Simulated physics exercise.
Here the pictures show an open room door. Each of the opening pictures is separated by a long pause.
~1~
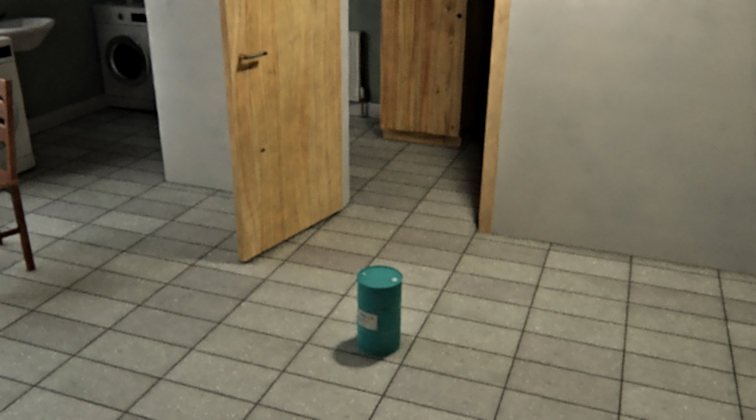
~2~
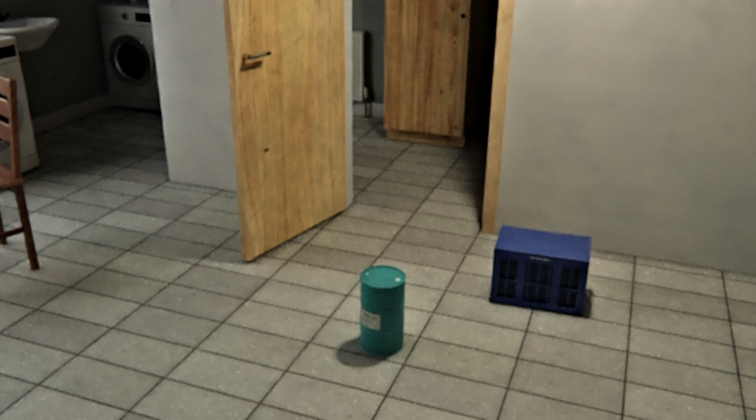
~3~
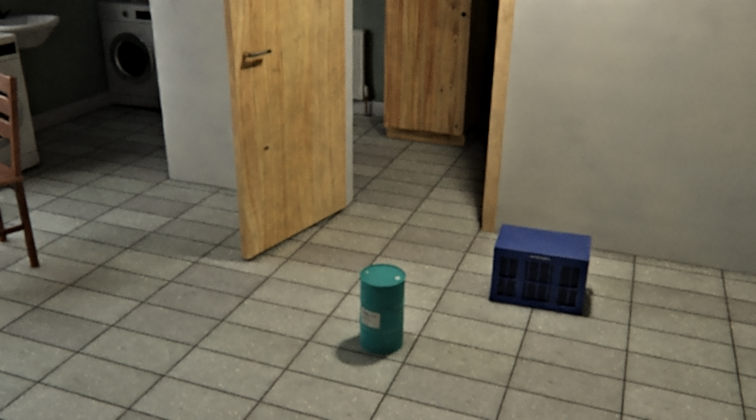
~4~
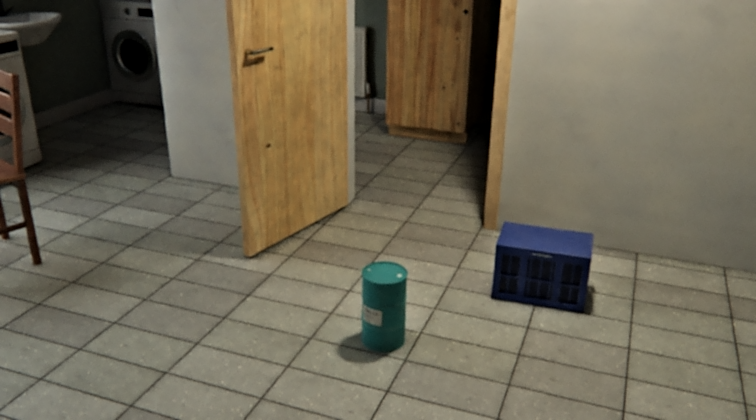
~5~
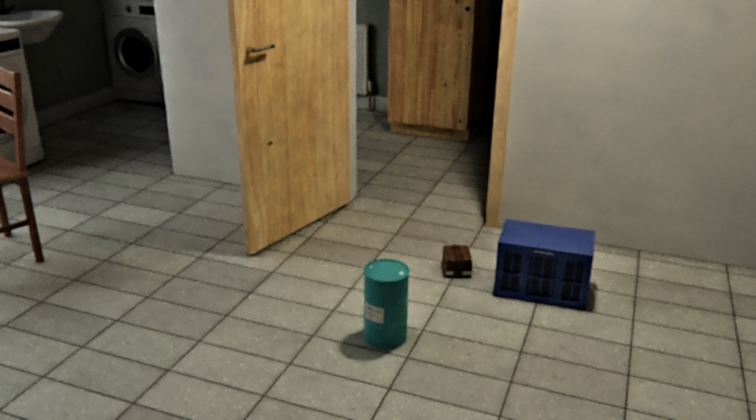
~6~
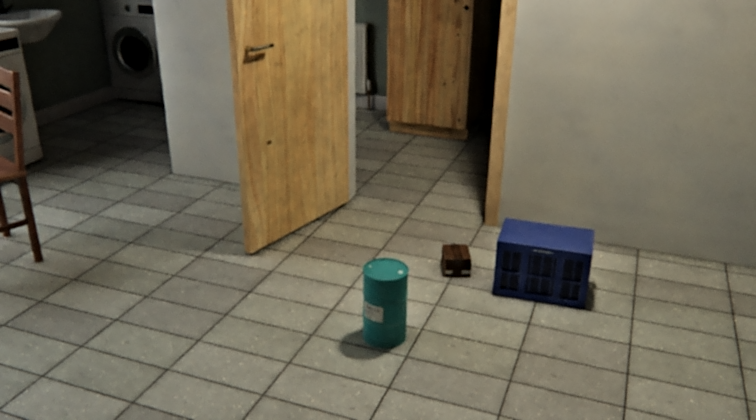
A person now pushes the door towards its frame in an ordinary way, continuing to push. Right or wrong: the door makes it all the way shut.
Right.
Then, 0.60 s after the last picture, open by 83°.
Then, 1.10 s after the last picture, open by 47°.
Then, 1.50 s after the last picture, open by 15°.
At rest, open by 0°; all 3 in place. Seen from the same camera at the end, brown box near (456, 261).
